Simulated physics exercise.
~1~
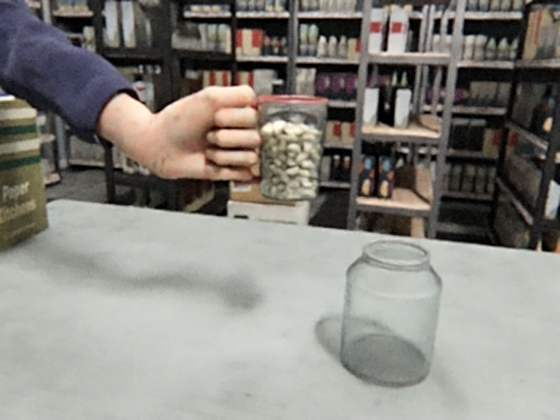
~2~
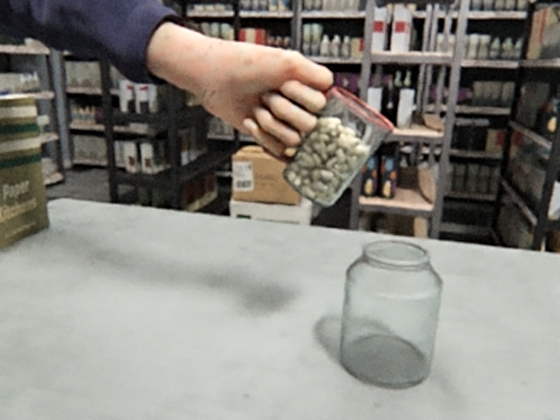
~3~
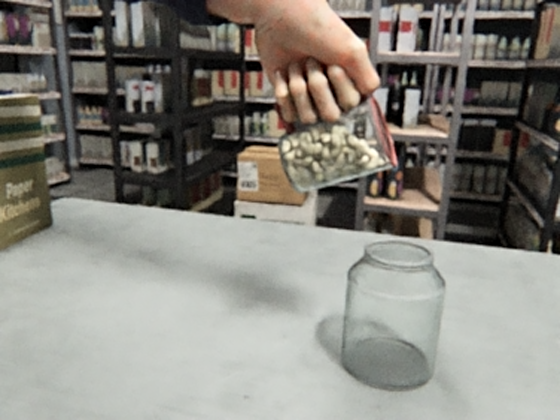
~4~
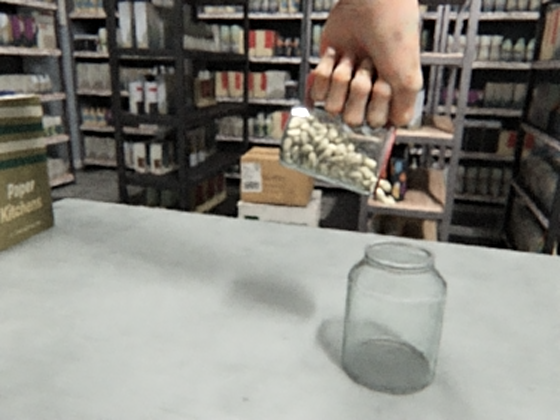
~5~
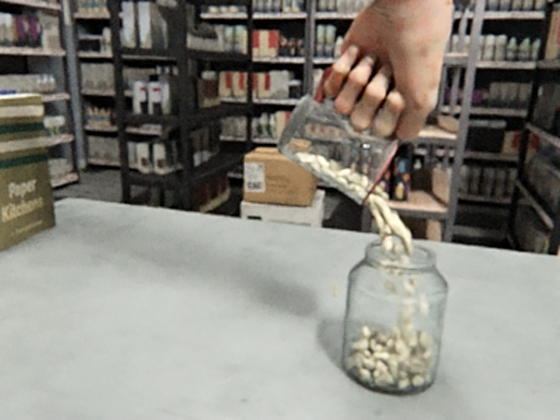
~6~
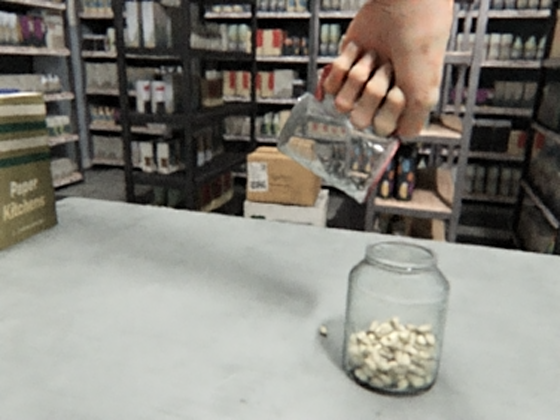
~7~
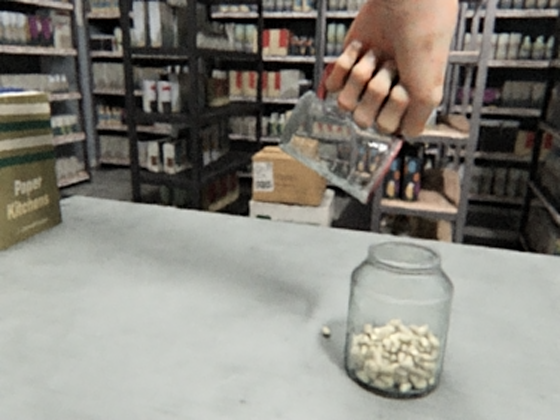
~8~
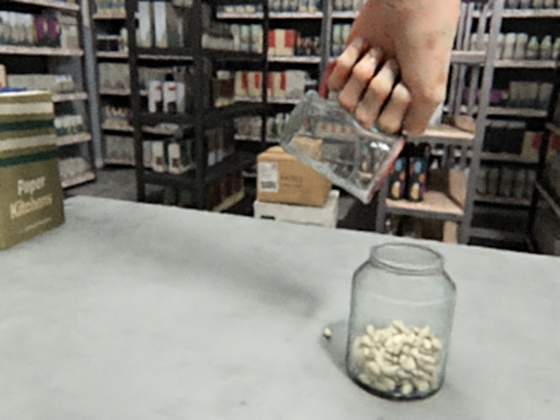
In this clip, a hand carries a glass cup of white beans over an open glass jar on a grey table, tips it, and pours the beans in, leaving the cup empty and tilted above the partly filled jar, with a stray bean lying beside it.
